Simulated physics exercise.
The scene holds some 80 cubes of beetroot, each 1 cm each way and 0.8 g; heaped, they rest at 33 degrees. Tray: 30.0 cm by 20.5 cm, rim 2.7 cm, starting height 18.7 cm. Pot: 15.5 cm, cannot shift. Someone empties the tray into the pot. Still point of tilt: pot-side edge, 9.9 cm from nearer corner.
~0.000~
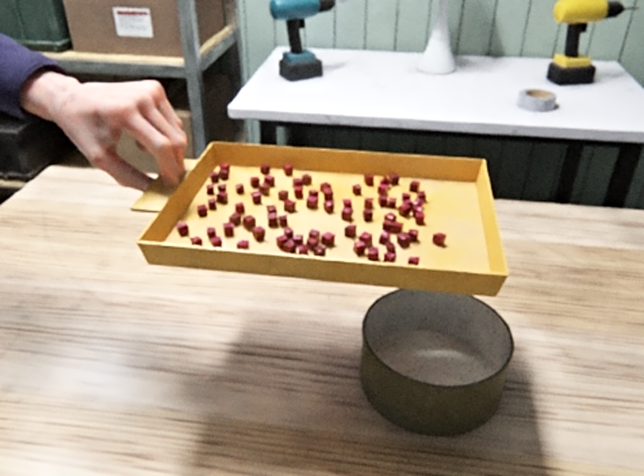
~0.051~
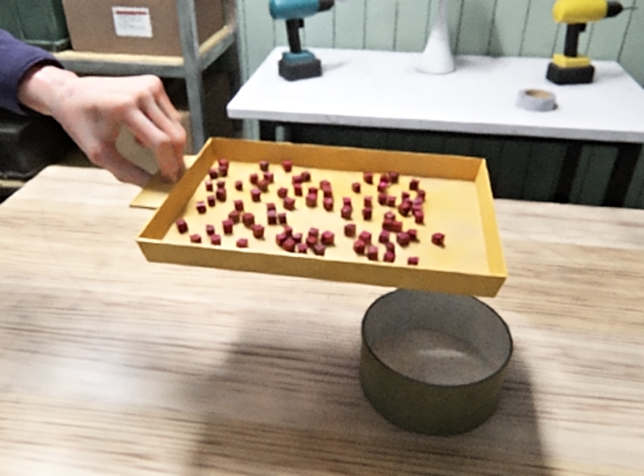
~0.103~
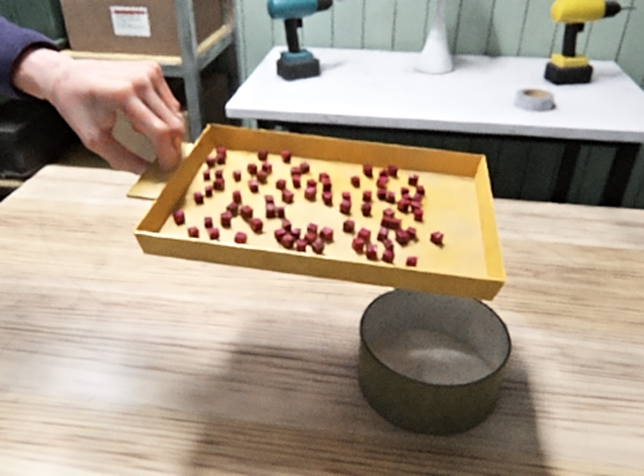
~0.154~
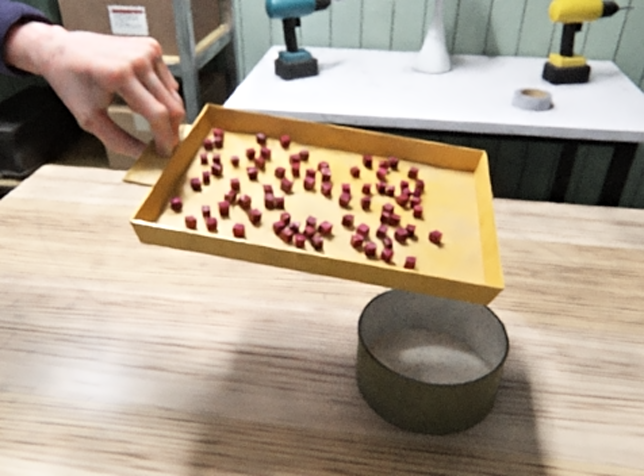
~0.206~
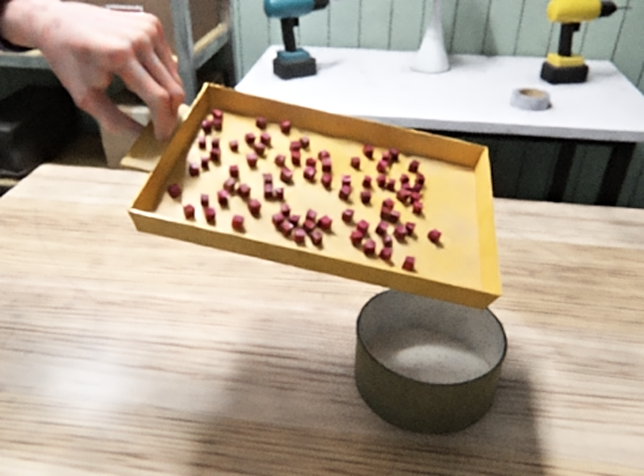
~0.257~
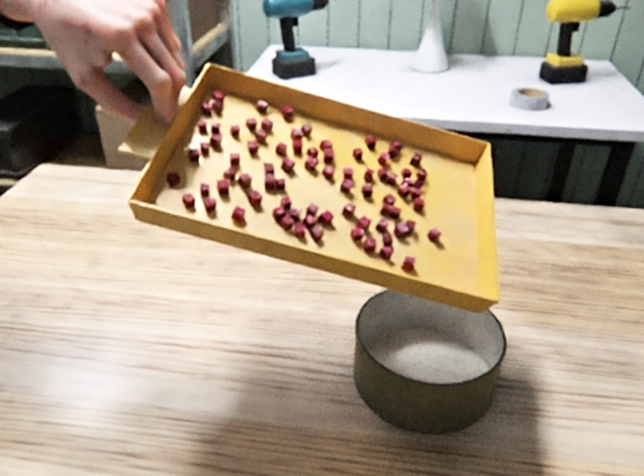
A yellow tray scattered with small dark red cubes starts out level above a round pot on a wooden table, a hand at its left end. The hand then lifts that end steadily, slanting the tray down to the right, while the cubes stay spread across it and the pot remains still.
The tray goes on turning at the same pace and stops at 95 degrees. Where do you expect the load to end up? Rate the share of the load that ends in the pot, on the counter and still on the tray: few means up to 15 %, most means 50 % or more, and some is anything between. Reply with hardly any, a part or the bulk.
Pot: A part; counter: The bulk; tray: Hardly any.
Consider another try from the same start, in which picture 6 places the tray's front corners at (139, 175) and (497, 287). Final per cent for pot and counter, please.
Pot 10 % / counter 85 %.
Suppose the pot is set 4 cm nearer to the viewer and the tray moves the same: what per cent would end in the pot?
Estimated share: Around 65 in a hundred.
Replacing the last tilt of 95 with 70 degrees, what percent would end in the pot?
0 per cent.
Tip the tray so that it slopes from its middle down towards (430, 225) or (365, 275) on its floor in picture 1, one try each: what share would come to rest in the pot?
That would be close to 0 per cent, then close to 45 per cent.
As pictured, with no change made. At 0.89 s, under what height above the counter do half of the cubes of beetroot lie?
Roughly 14 cm.
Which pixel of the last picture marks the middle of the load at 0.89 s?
Approximately (460, 339) in the last picture.
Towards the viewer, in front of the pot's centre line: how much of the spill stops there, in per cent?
Near 100 in a hundred.
After 0.64 s, tilt 56 degrees; the tray holds 100 %, the pot 0 %.
After 0.89 s, tilt 80 degrees; the tray holds 55 %, the pot 0 %.
Then, at 1.26 s, tilt 95 degrees; the tray holds 15 %, the pot 20 %.
By 2.4 s all is still; pot 30 %, counter 65 %, tray 0 %.
